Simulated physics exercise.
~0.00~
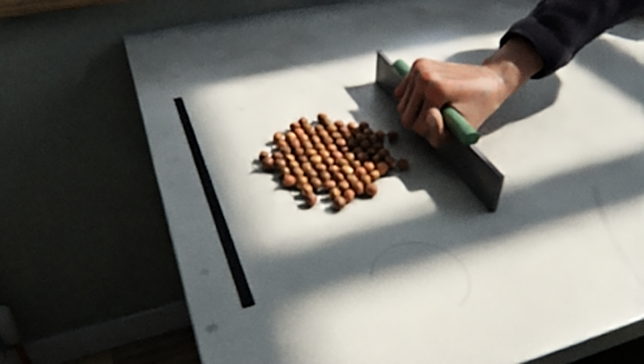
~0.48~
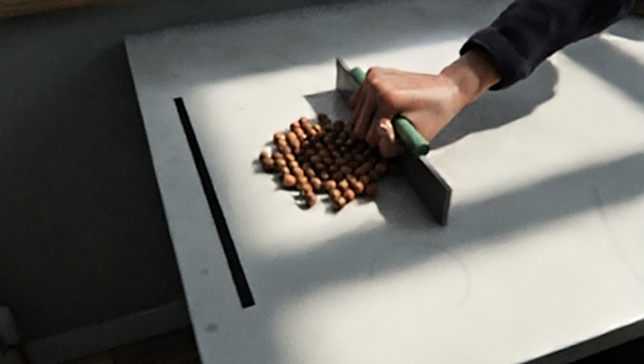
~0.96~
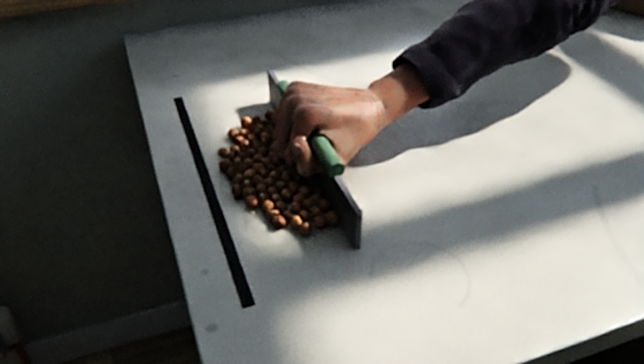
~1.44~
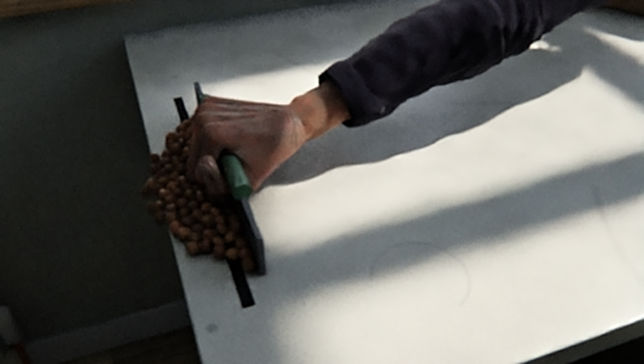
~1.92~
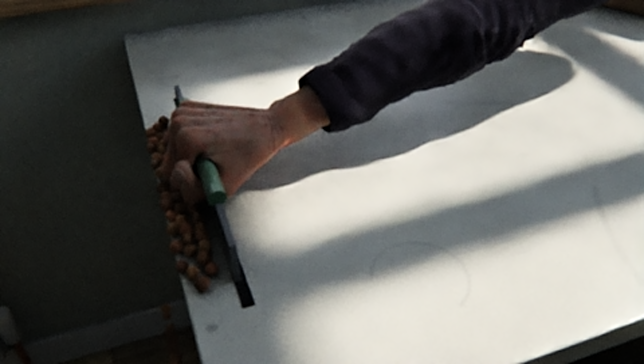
A hand gripping a scraper's green handle pushed a heap of small, round brown pieces left across a pale table, then stopped at the black tape, with near half of the heap over the edge.
